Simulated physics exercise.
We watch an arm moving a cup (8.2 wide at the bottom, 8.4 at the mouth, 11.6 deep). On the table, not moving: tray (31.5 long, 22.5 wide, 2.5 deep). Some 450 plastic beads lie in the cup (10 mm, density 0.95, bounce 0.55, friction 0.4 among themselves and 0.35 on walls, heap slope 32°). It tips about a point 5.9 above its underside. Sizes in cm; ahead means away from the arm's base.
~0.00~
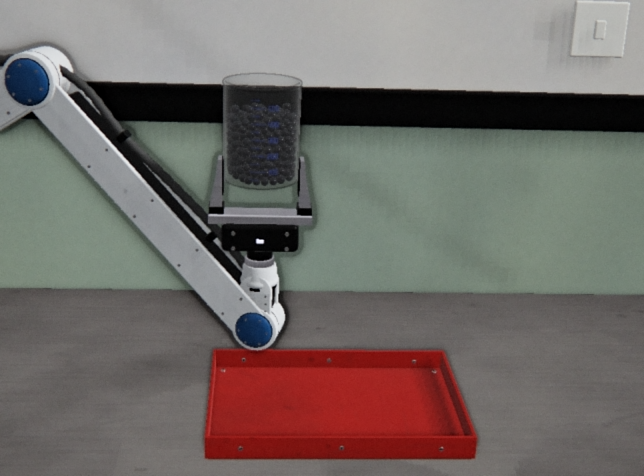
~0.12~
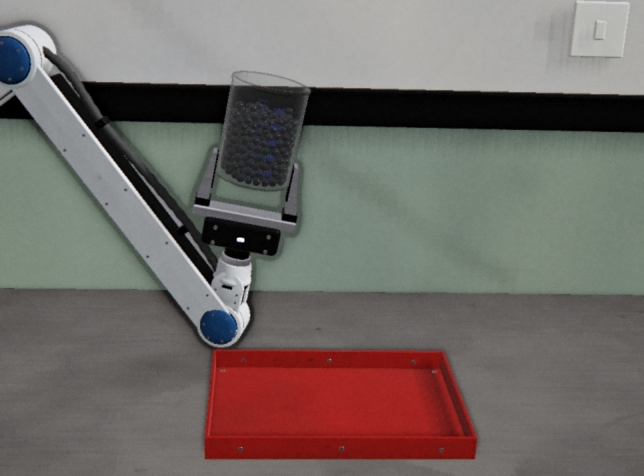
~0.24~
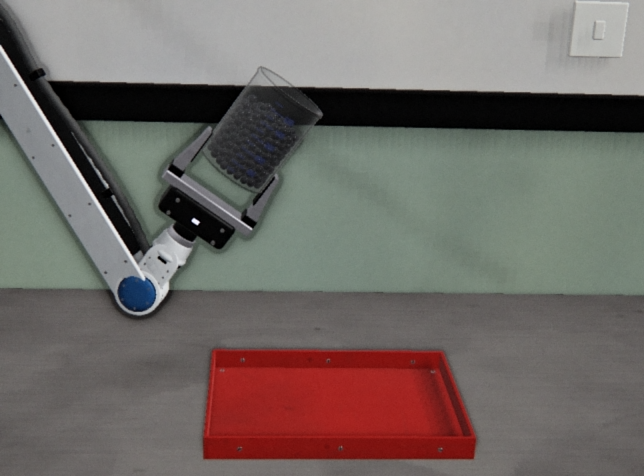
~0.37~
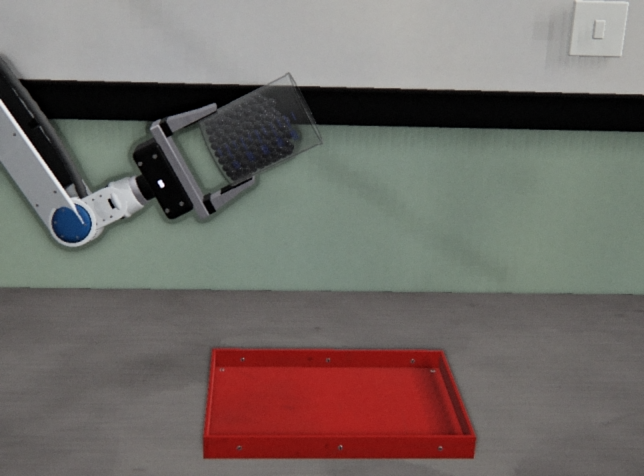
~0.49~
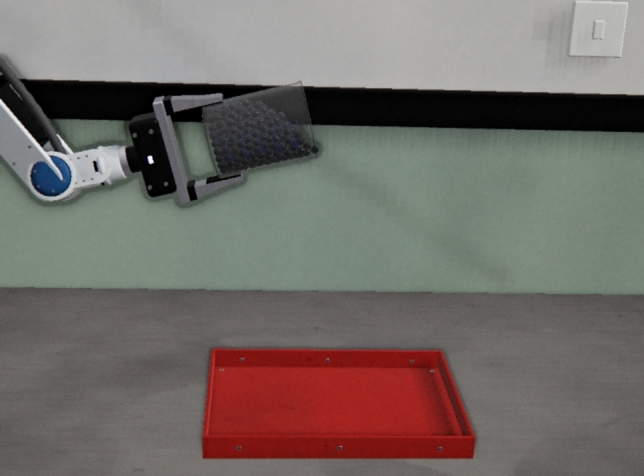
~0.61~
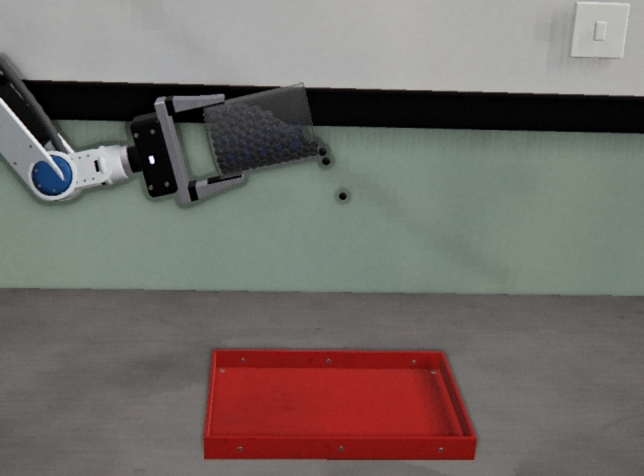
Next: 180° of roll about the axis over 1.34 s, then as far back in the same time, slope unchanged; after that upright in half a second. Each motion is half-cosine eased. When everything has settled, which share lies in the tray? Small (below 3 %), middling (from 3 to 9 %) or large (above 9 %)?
In the tray the share is large, above 9 %.
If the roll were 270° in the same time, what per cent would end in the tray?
In that case some 25 per cent.
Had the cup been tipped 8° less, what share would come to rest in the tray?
It would be near 5 per cent.
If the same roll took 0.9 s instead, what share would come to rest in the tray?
Then about 15 per cent.
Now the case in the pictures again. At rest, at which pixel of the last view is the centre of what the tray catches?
Near (364, 406).
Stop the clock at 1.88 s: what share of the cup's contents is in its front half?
About 40 per cent.
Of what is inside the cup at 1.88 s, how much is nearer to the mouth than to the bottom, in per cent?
Roughly 35 per cent.
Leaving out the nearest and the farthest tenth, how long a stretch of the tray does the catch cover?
Some 24 cm.
By 1.88 s, tipped 76°, highest piece 40 above the table; 401 in the cup, 26 in the tray, 3 on the table or floor, 17 in flight or on a rim.
By 3.15 s, tipped 76°, highest piece 39 above the table; 363 in the cup, 63 in the tray, 6 on the table or floor, 15 in flight or on a rim.
By 3.99 s, upright, highest piece 39 above the table; 351 in the cup, 88 in the tray, 8 on the table or floor.
By 4.69 s, upright, highest piece 39 above the table; 351 in the cup, 88 in the tray, 8 on the table or floor.
Final count, 351 in the cup, 88 in the tray, 8 on the table or floor. That is 20 % in the tray.
